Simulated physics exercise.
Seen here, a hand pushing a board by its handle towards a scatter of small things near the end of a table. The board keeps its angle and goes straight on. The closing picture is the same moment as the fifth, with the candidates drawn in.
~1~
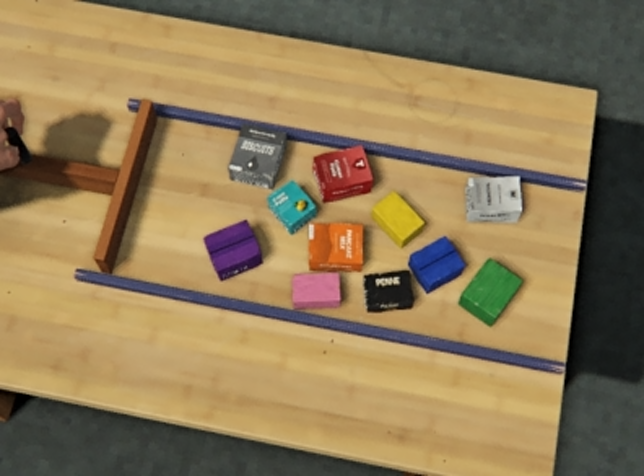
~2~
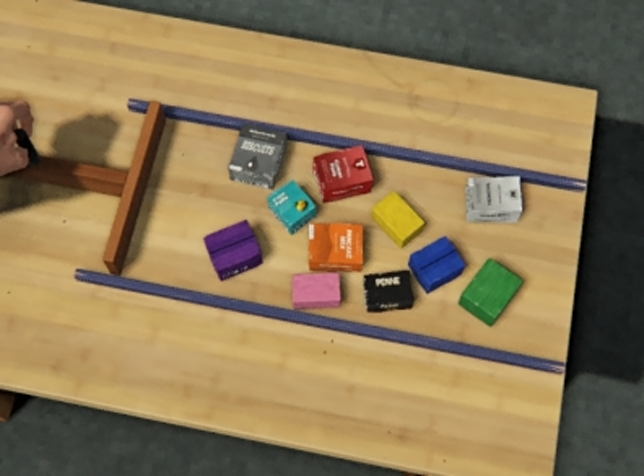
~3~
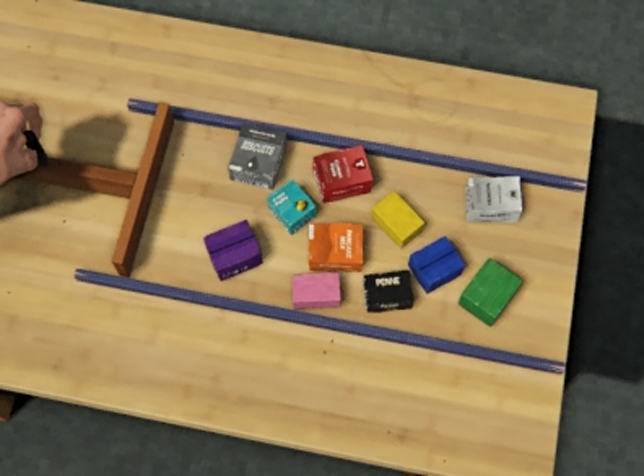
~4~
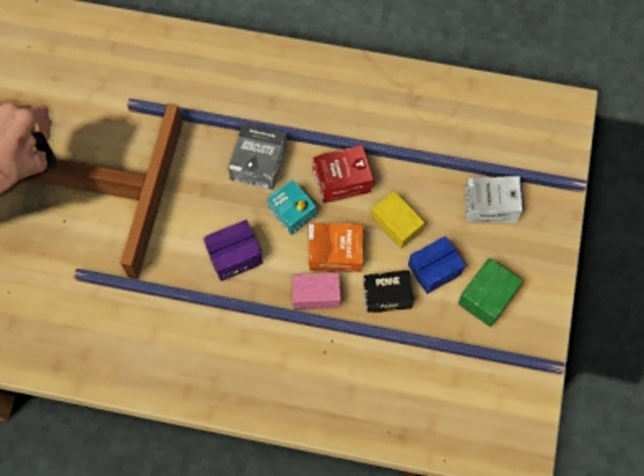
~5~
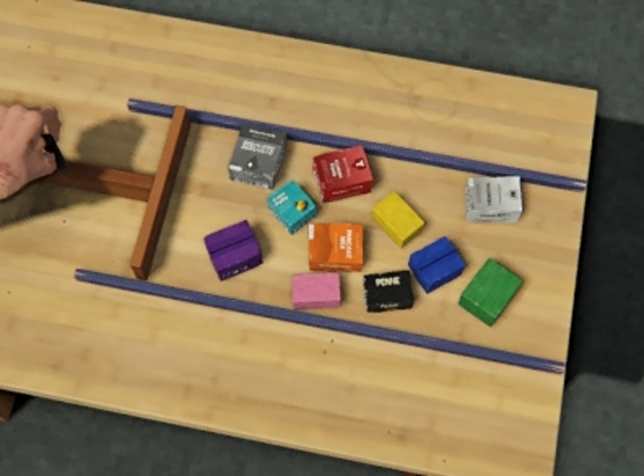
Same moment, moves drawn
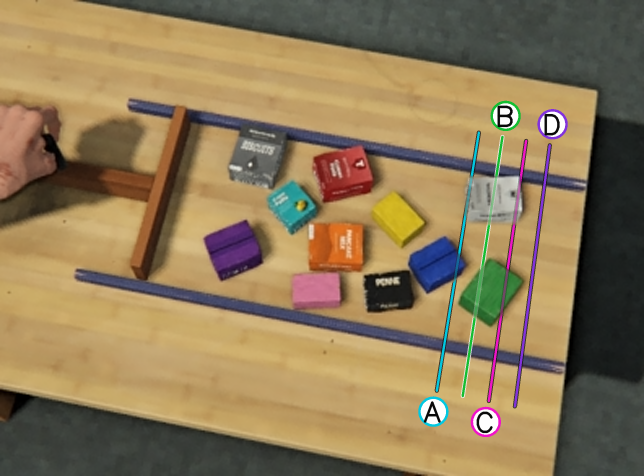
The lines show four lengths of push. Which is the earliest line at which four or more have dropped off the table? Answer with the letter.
Up to line B.
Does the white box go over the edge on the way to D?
By then, yes.
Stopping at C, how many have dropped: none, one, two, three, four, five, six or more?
Six or more.
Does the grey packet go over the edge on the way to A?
No.
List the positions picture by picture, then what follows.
Green block (490, 293); black packet (388, 292); blue box (437, 265), in the first picture.
Board (132, 178); turquoise packet (292, 207), in the second picture.
Board (141, 180); grey packet (258, 157), in the third picture.
Board (150, 182); red box (342, 174), in the fourth picture.
Board (159, 183); yellow block (398, 220); white box (493, 200); green block (490, 293), in the fifth picture.
On the marked copy, A at (459, 255); B at (484, 260); C at (508, 264); D at (533, 269).
Taking B. A third of the way, board (273, 205); pink block (321, 294); grey packet (316, 167).
Two thirds of the way, board (390, 226); green block (558, 315); white box (536, 207).
When it is over, board (484, 244); yellow block over the edge; green block over the edge; four fallen.
As for the rest, A drops only three; C drops seven, but is farther than needed; D drops seven, but is farther than needed.
